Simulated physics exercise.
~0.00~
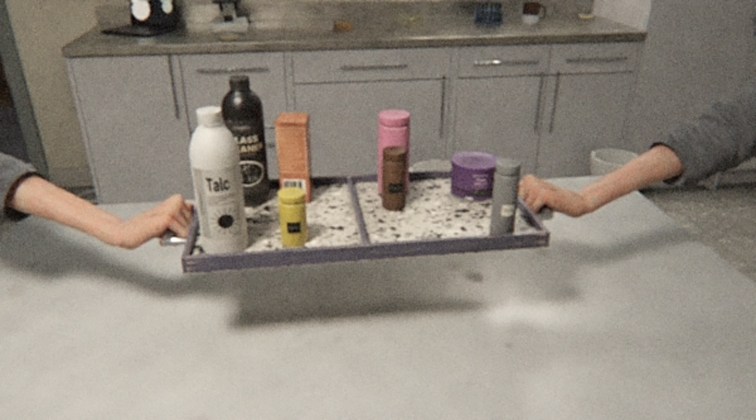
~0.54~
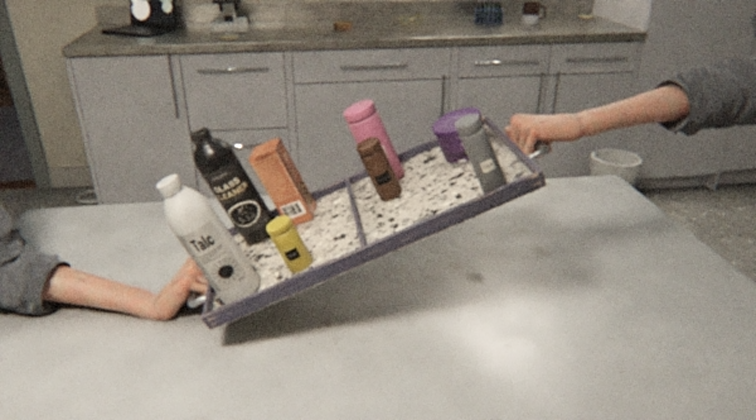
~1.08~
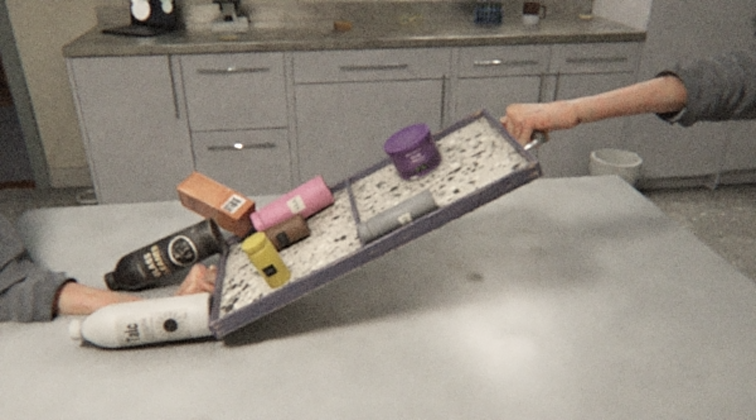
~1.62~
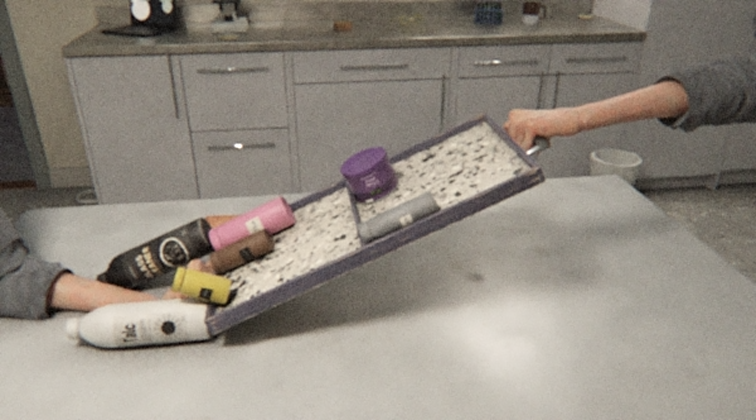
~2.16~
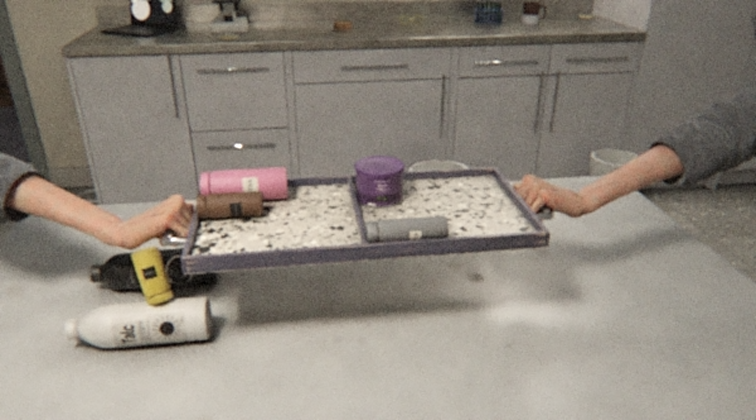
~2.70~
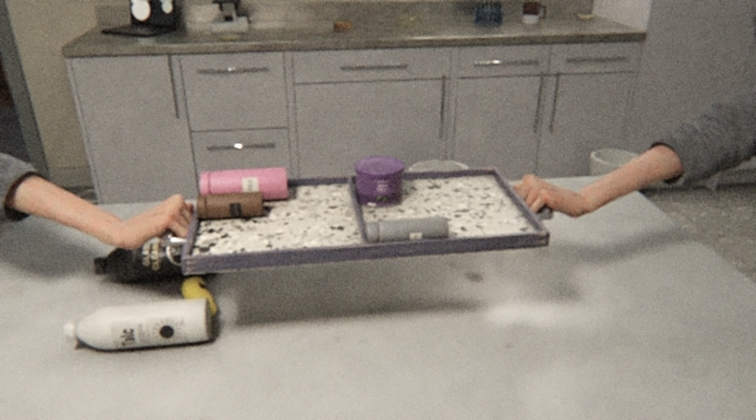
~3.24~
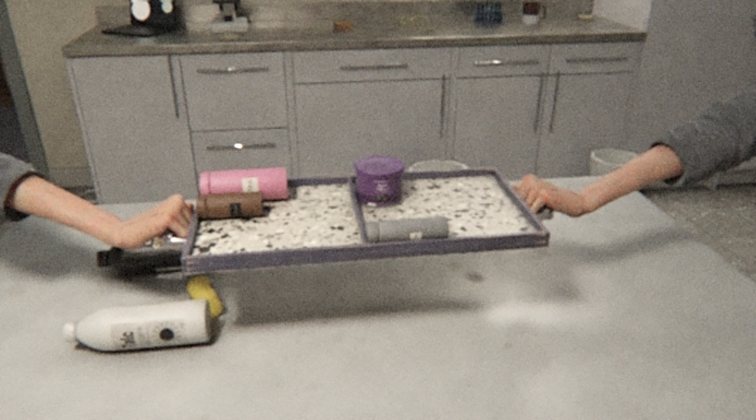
Two hands tipped a tray of bottles and containers steeply down to the left, sending the white and black bottles, an orange carton and a yellow shaker off, then levelled it with the purple tub upright and three other containers lying over.
